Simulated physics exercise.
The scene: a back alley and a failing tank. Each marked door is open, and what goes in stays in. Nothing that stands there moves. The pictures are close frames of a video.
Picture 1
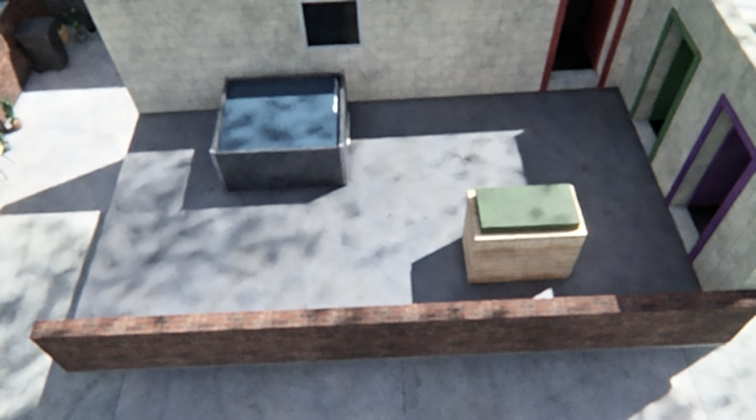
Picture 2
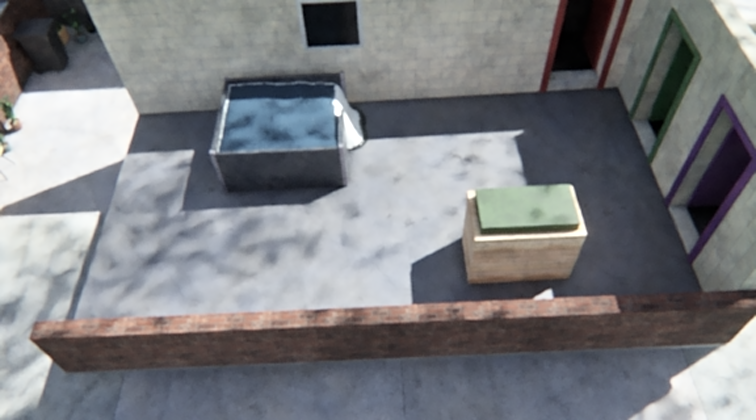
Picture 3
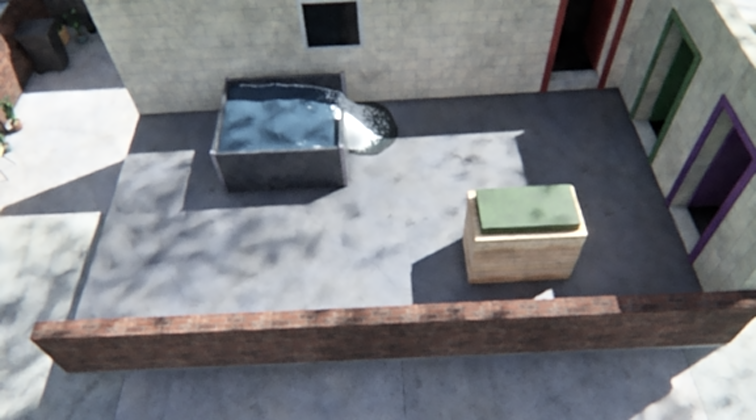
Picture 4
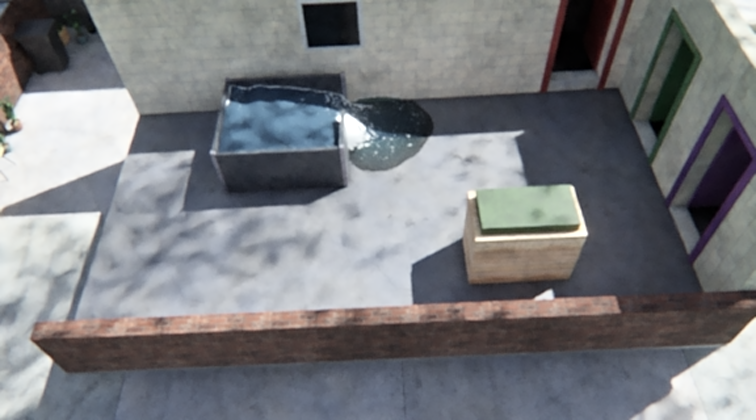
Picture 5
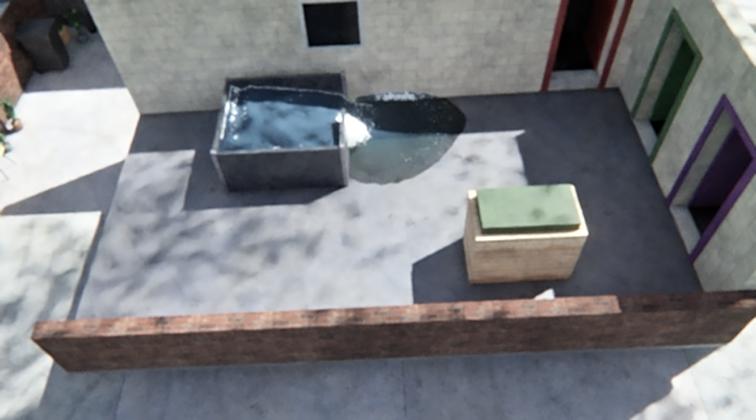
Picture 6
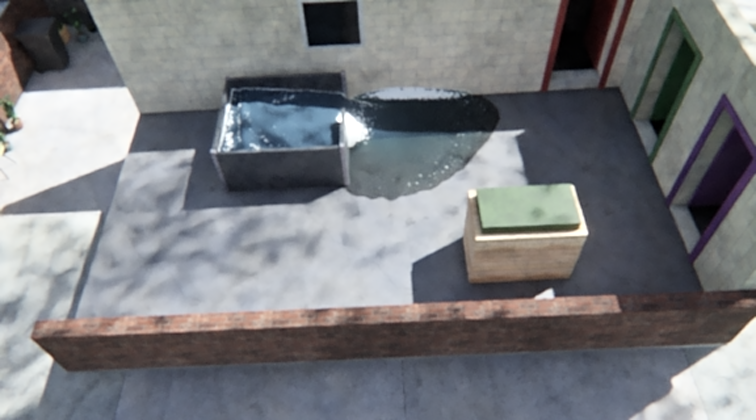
In a back alley walled with pale brick, water sat still in a dark tank, then poured out of its right side and spread across the paving in a wide, rounded puddle.
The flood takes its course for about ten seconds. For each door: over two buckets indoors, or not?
One by one: The purple door takes more than that; the red door stays under that; the green door takes more than that.
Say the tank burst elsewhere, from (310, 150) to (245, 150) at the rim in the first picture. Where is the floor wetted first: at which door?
That is the purple door.
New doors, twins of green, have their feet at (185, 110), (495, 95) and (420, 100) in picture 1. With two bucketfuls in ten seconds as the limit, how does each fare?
One after the other: Is under, takes more, floods.
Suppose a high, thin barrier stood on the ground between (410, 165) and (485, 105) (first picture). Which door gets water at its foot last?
It is the door marked purple.
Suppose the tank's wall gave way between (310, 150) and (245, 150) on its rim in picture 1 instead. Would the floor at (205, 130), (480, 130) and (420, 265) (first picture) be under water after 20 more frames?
In that order: Clear, free of water, covered.
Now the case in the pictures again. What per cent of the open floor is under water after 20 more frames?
About 40 per cent.
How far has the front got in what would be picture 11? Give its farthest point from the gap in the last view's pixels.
At about (612, 90).
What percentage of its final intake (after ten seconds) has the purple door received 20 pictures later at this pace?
I make it 25 per cent.
A moment on, water covers 30 % of the floor; the purple door not reached, the red door wet at the sill, nothing in, the green door not reached.
Next, water covers 35 % of the floor; the purple door not reached, the red door wet at the sill, nothing in, the green door over two buckets in.
Then, water covers 40 % of the floor; the purple door under two buckets in, the red door wet at the sill, nothing in, the green door far over two buckets in.
Later, water covers 55 % of the floor; the purple door over two buckets in, the red door under two buckets in, the green door far over two buckets in.
In the end, water covers 90 % of the floor; the purple door far over two buckets in, the red door under two buckets in, the green door far over two buckets in.
